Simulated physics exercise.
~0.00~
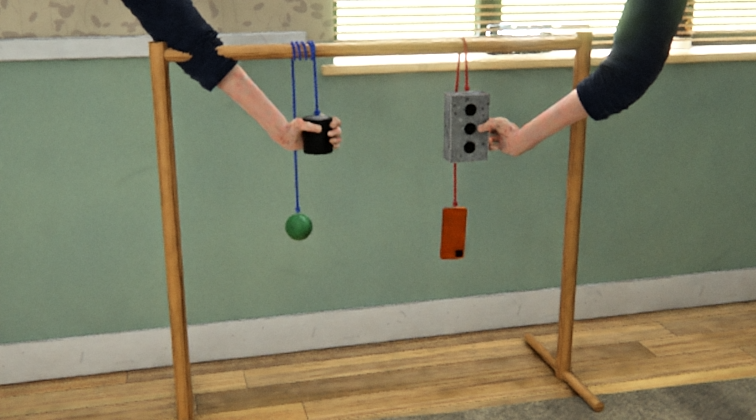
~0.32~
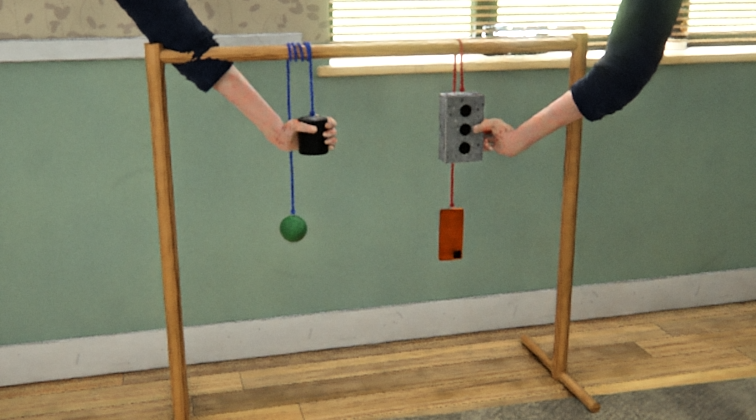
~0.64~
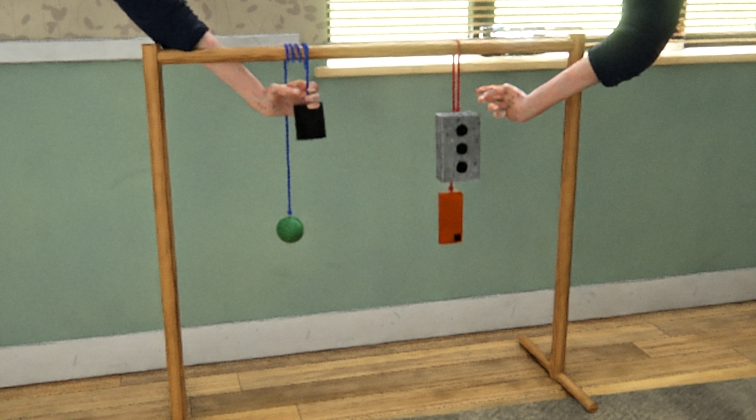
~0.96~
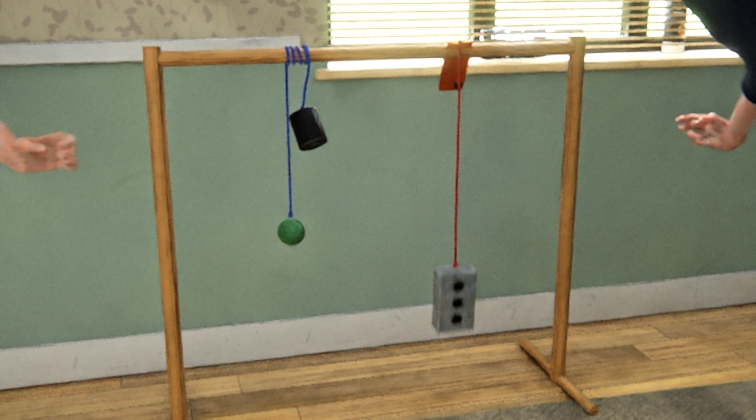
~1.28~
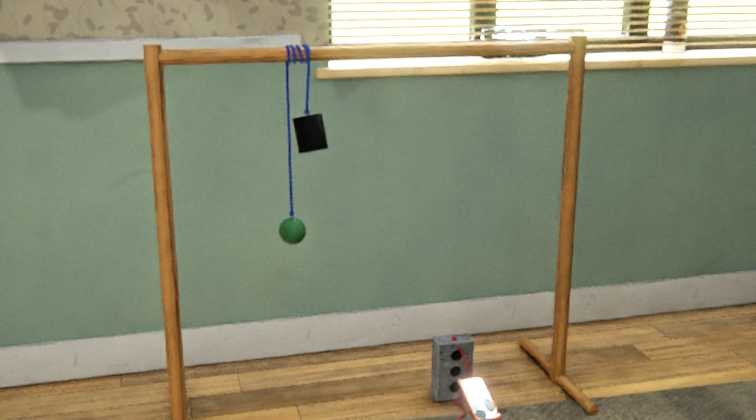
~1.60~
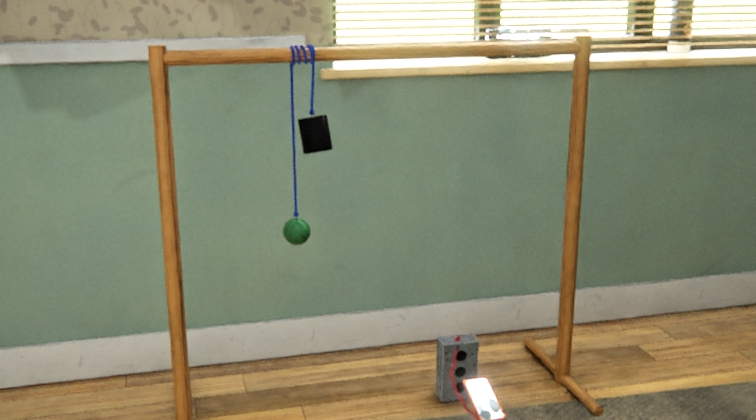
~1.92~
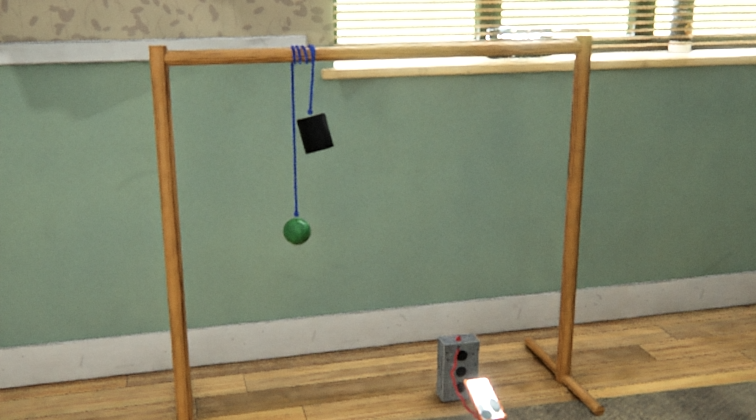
In a room with green walls, two hands let go of objects strung over a wooden rail, and the grey block on the right dropped to the floor, pulling its orange partner over, while the black object and green ball stayed hanging.
